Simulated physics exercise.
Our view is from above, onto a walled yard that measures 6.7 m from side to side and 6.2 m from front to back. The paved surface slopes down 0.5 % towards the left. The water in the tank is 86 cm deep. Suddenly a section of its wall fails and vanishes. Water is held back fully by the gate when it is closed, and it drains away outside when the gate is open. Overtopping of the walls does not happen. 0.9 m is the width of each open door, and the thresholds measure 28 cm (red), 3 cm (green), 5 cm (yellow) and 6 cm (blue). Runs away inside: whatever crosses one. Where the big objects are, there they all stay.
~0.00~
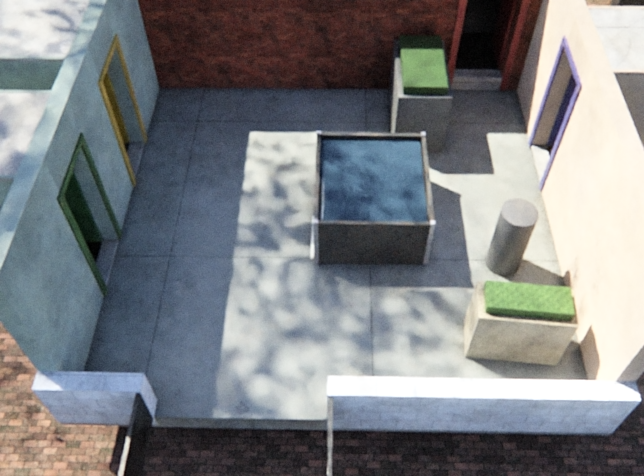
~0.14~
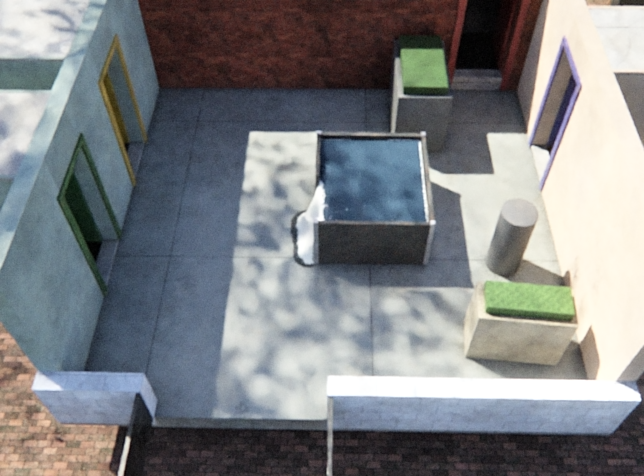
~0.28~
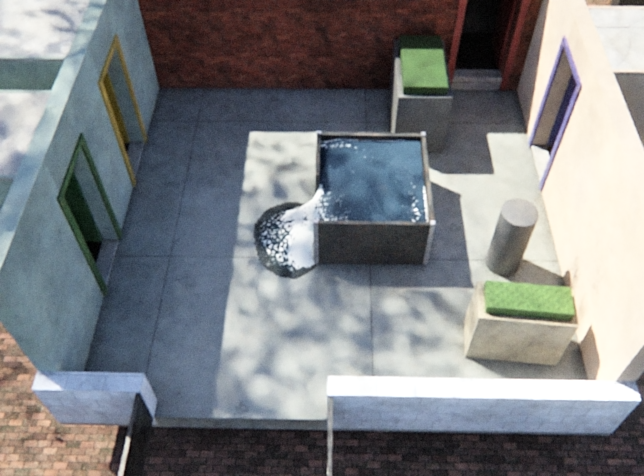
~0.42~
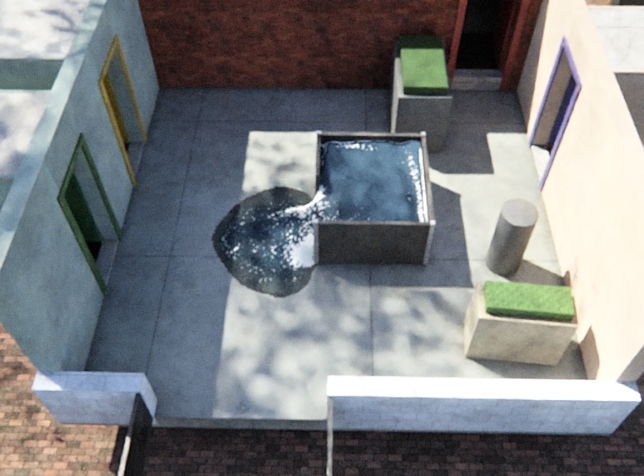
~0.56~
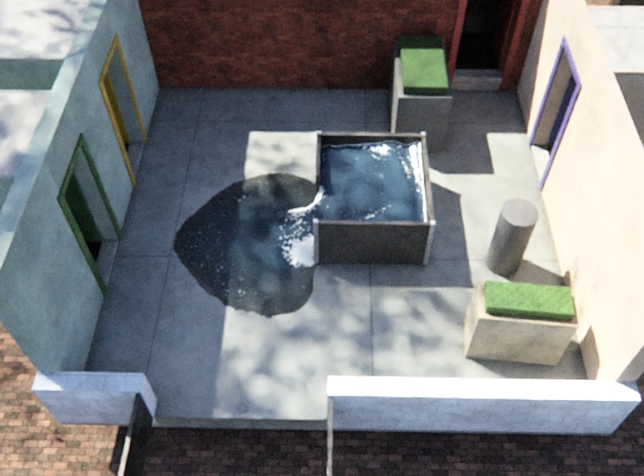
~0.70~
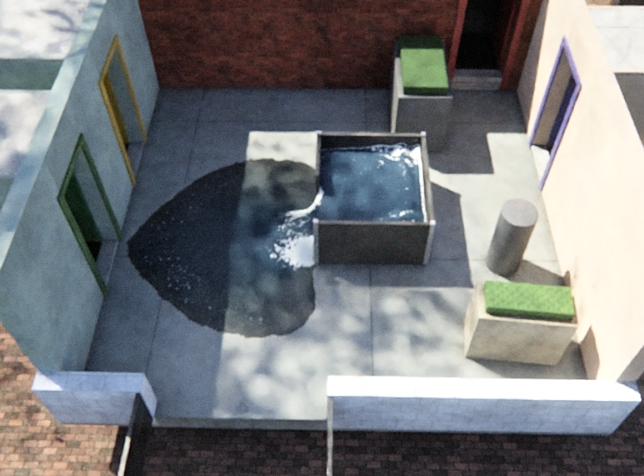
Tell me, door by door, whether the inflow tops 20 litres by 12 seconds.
Red door: Lags behind the figure. Green door: Outstrips the figure. Yellow door: Outstrips the figure. Blue door: Lags behind the figure.
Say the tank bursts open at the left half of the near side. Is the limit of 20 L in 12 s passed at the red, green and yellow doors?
Door by door - red: Within bounds, green: Within bounds, yellow: Within bounds.
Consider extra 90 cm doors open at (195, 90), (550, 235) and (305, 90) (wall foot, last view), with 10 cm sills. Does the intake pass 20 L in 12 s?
In that order: Above, not over, below.
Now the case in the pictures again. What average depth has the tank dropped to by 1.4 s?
51 cm.
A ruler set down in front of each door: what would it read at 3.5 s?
Red 0 cm, green 17 cm, yellow 11 cm, blue 0 cm.
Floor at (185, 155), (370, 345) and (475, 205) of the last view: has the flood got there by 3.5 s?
Going in order, covered, then clear, then clear.
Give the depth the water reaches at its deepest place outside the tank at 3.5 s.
Around 20 centimetres deep.
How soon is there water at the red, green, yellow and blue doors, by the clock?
Times: Red 6.0 seconds, green 0.8 seconds, yellow 1.1 seconds, blue 9.5 seconds.
After 1.4 s water covers 35 % of the floor and is deepest (39 cm) near (307, 245); red door not reached, green door 11 cm at the sill, 59 L in, yellow door 12 cm at the sill, 4 L in, blue door not reached.
After 2.2 s water covers 35 % of the floor and is deepest (35 cm) near (88, 360); red door not reached, green door 15 cm at the sill, 183 L in, yellow door 16 cm at the sill, 41 L in, blue door not reached.
After 3.5 s water covers 40 % of the floor and is deepest (20 cm) near (114, 262); red door not reached, green door 17 cm at the sill, 315 L in, yellow door 11 cm at the sill, 79 L in, blue door not reached.
After 7.0 s water covers 70 % of the floor and is deepest (11 cm) near (78, 397); red door 1 cm at the sill, 0 L in, green door 10 cm at the sill, 471 L in, yellow door 6 cm at the sill, 106 L in, blue door not reached.
After 12.0 s water covers 90 % of the floor and is deepest (6 cm) near (117, 252); red door 1 cm at the sill, 0 L in, green door 6 cm at the sill, 530 L in, yellow door 5 cm at the sill, 108 L in, blue door 2 cm at the sill, 0 L in.
